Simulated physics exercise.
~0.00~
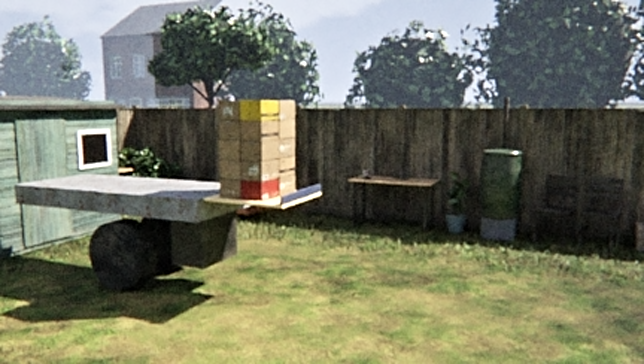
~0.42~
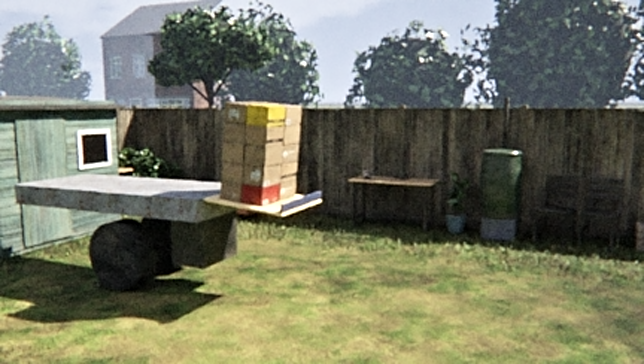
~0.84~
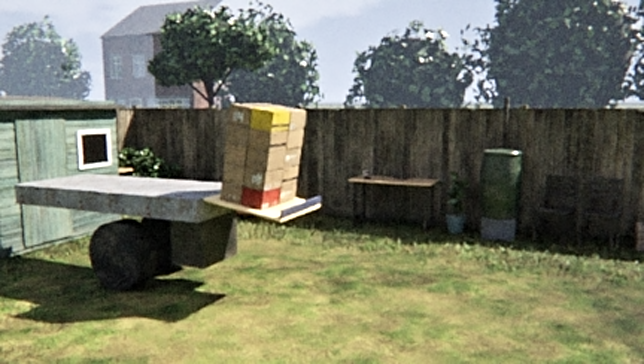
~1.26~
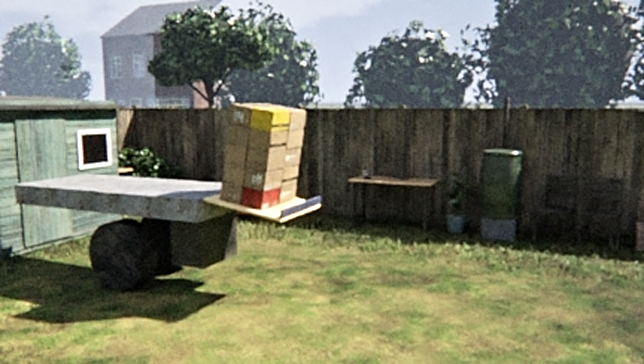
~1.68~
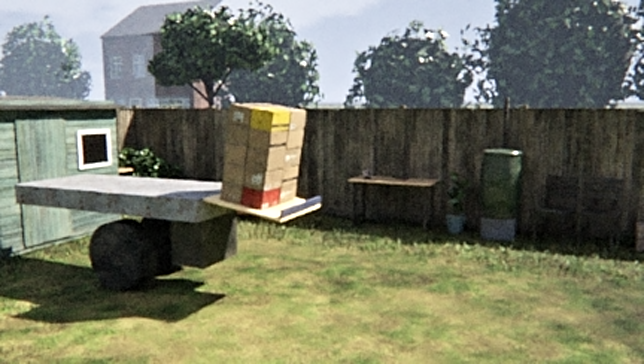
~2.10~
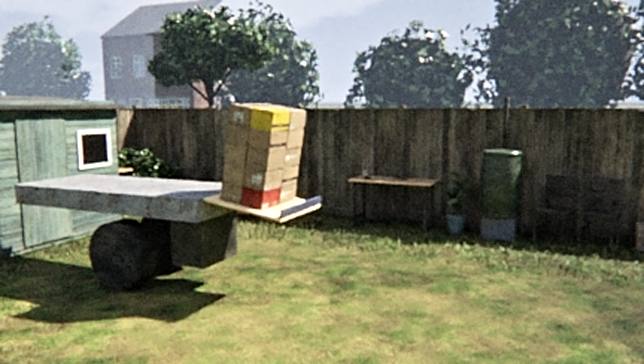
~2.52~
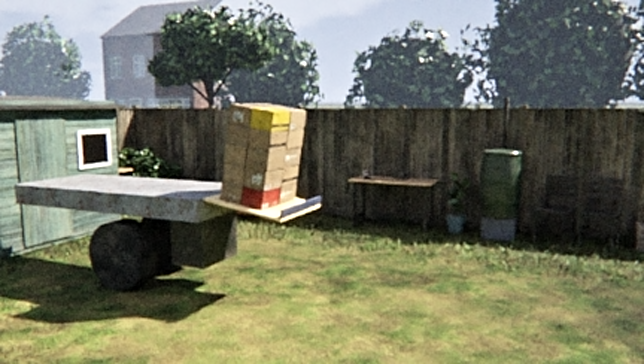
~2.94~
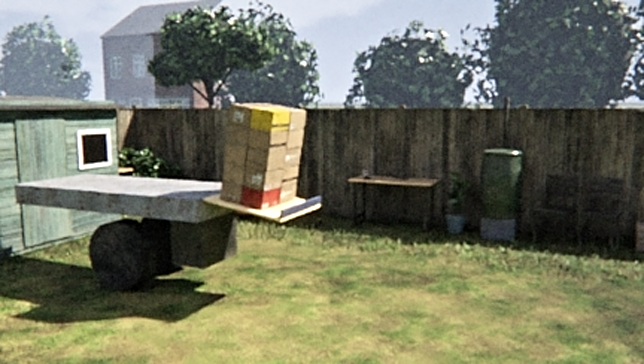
In a fenced back garden, a stack of cardboard boxes with yellow and red ones among them stood on a flap at the end of a flat trailer; the flap tipped slightly down to the right and stopped, leaving the stack leaning but whole.
